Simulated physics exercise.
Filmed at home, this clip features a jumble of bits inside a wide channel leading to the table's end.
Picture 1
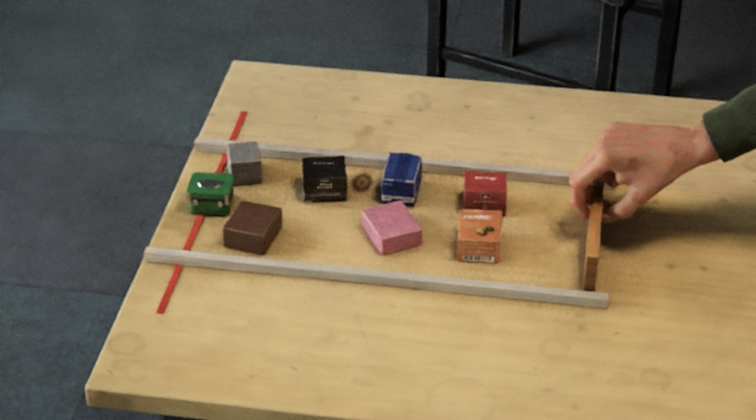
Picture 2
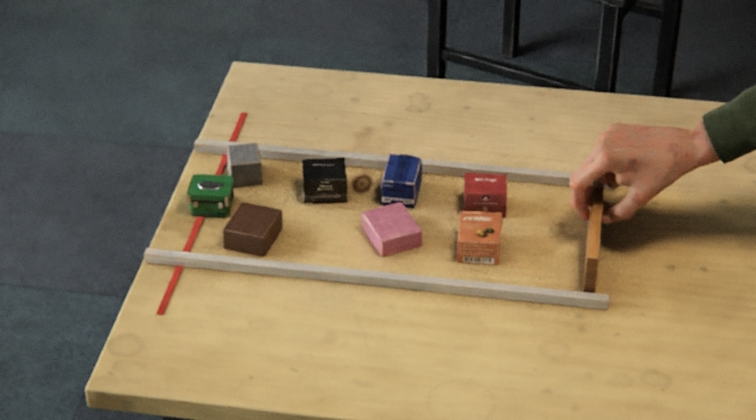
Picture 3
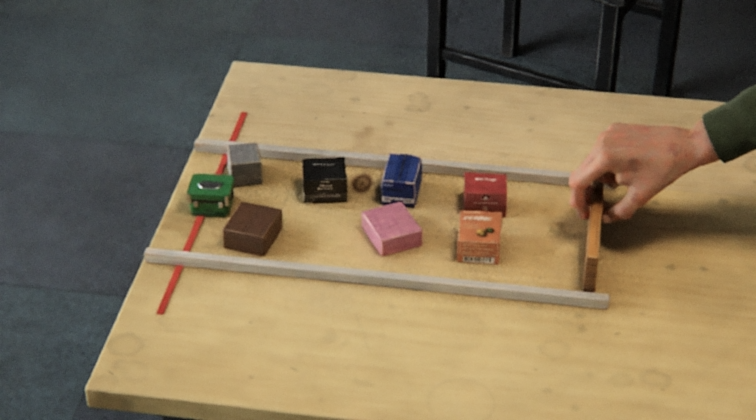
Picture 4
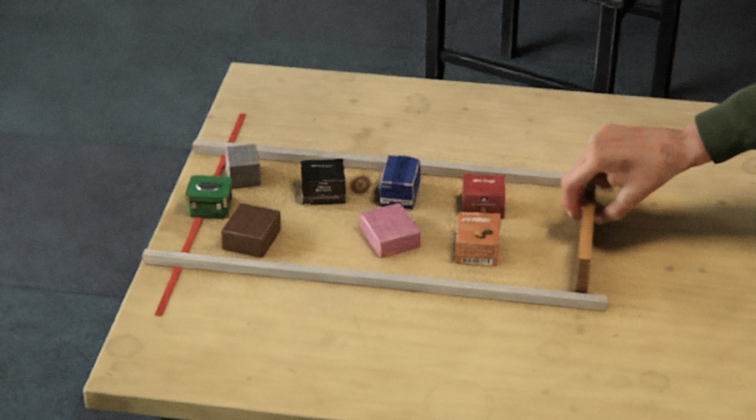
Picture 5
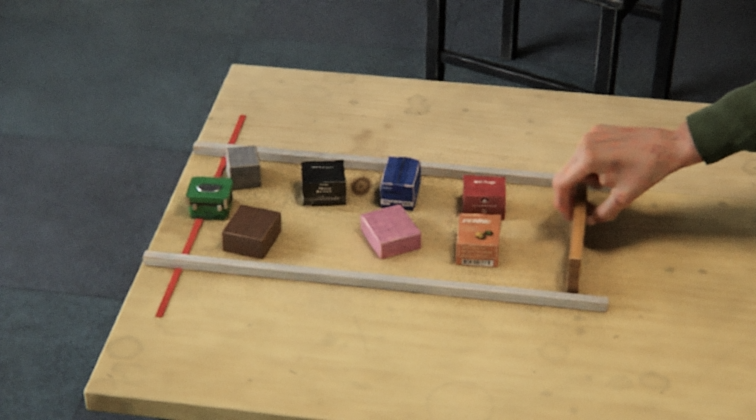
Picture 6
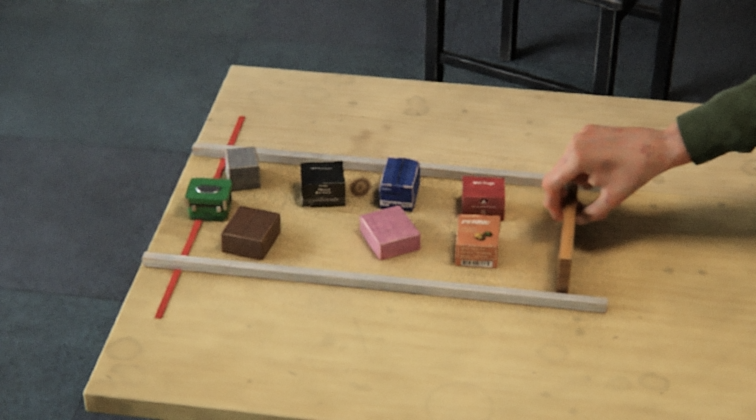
A hand slides an upright wooden board slightly left between two rails toward scattered small boxes.
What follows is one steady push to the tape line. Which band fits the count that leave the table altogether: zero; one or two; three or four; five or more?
I predict that five of them or more will leave the table.
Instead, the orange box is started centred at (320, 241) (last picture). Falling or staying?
Then it remains up.
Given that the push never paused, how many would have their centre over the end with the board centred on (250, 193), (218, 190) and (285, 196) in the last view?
Respectively 3, 6 and 1.
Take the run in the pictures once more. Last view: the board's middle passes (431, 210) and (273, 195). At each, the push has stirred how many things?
Tally at point one: 4; at point two: 8.
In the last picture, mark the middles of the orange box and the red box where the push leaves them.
Roughly at (177, 210) and at (193, 171), in that order.
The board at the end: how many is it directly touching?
The number is 2.
Soon after, none off yet; green case at rest near (209, 200); grey block at rest near (243, 168); brown block at rest near (251, 232).
Then, none off yet; green case at rest near (209, 200); grey block moved a little near (227, 165); brown block moved a little near (235, 234).
Further on, one off so far; green case tipped a little near (156, 194); grey block falling near (138, 308); brown block moved about its own width near (174, 236).
At rest, the number that fall off is five or more; fallen, pink block, blue box, black box, brown block, grey block and green case.
